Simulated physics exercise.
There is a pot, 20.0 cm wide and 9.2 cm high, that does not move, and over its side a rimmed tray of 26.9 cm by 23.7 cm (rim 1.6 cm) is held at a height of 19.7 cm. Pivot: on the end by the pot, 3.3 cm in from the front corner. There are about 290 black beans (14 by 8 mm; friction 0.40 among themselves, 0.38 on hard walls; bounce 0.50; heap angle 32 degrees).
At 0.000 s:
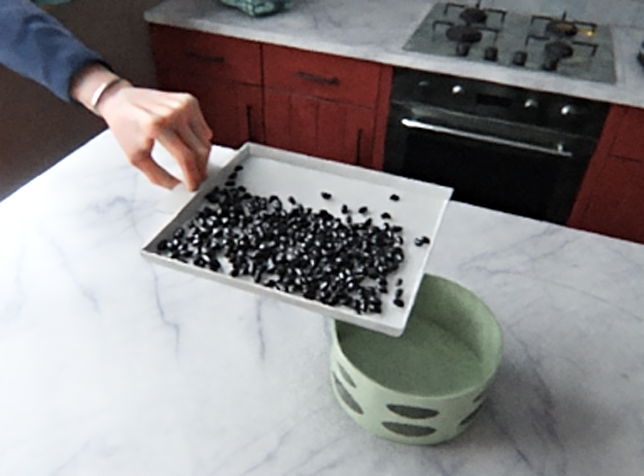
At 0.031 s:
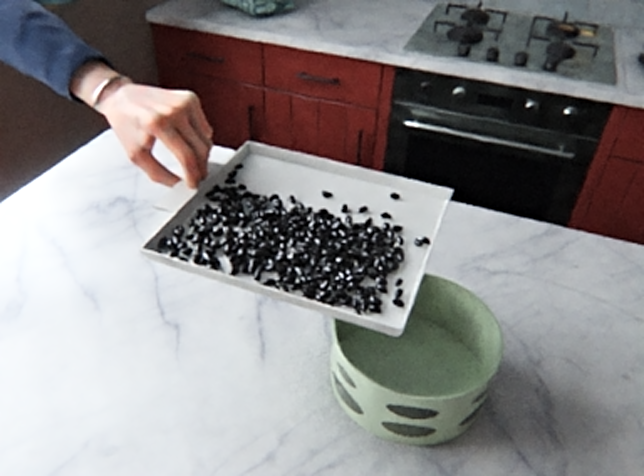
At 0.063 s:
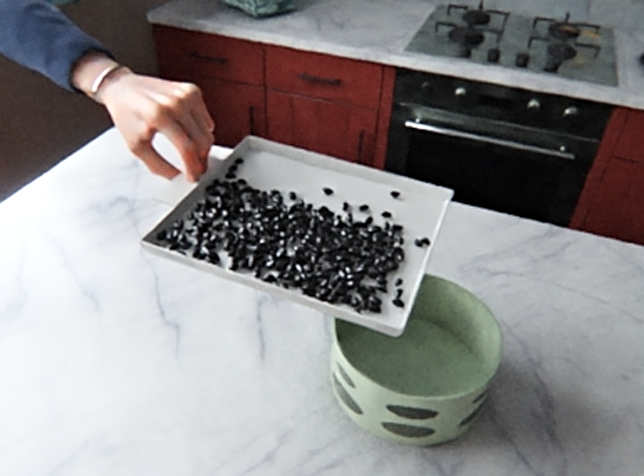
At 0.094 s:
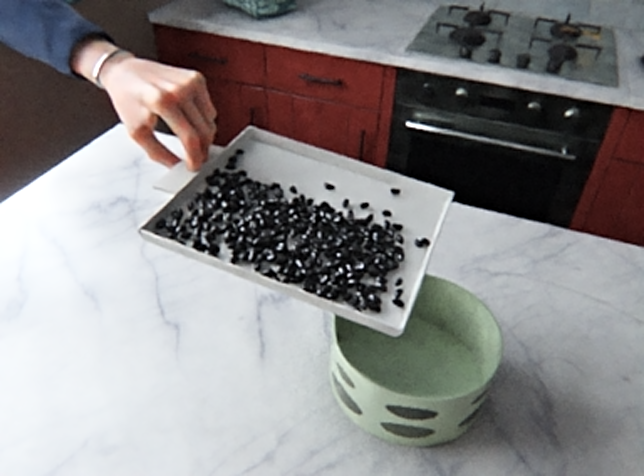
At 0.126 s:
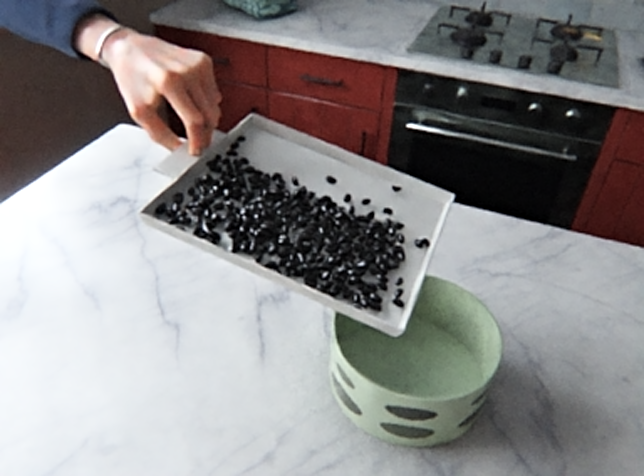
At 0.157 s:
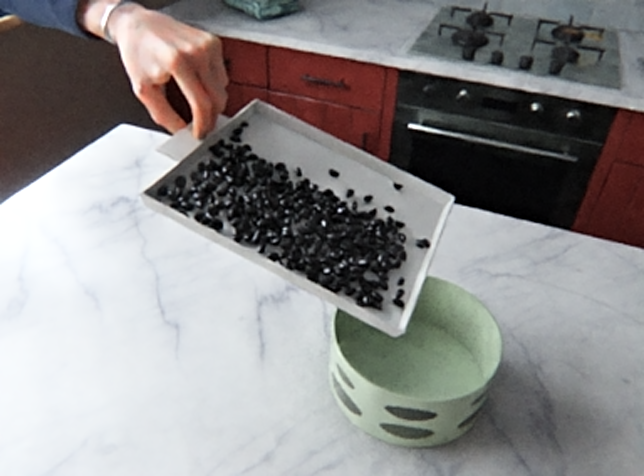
Rimmed white tray of black beans tilting gradually as a hand raises its left end, beside a still green pot on marble.
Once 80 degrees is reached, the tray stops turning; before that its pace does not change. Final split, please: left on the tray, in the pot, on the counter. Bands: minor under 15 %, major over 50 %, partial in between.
Tray: Minor, pot: Major, counter: Partial.
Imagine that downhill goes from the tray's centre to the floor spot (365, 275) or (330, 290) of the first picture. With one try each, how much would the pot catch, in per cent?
Approximately 5 percent, then 0 percent.
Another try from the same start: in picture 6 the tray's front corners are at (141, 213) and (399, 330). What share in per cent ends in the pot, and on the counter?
Pot: 5, counter: 95.
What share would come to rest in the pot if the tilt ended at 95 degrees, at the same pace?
Roughly 60 %.
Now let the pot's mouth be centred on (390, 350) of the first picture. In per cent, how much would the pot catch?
Something like 35 per cent would settle in it.
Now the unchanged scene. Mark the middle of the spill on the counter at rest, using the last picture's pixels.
(569, 452).
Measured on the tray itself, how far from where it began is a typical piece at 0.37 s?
It has moved some 3 cm from its start.
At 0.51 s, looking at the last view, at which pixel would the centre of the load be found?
The middle of the load should be at about (419, 250) by then.
After 0.37 s, tilt 49 degrees; the tray holds 100 %, the pot 0 %.
Then, at 0.51 s, tilt 71 degrees; the tray holds 95 %, the pot 0 %.
After 0.77 s, tilt 80 degrees; the tray holds 10 %, the pot 50 %.
By 2.1 s all is still; tray 5 %, pot 55 %, counter 35 %.
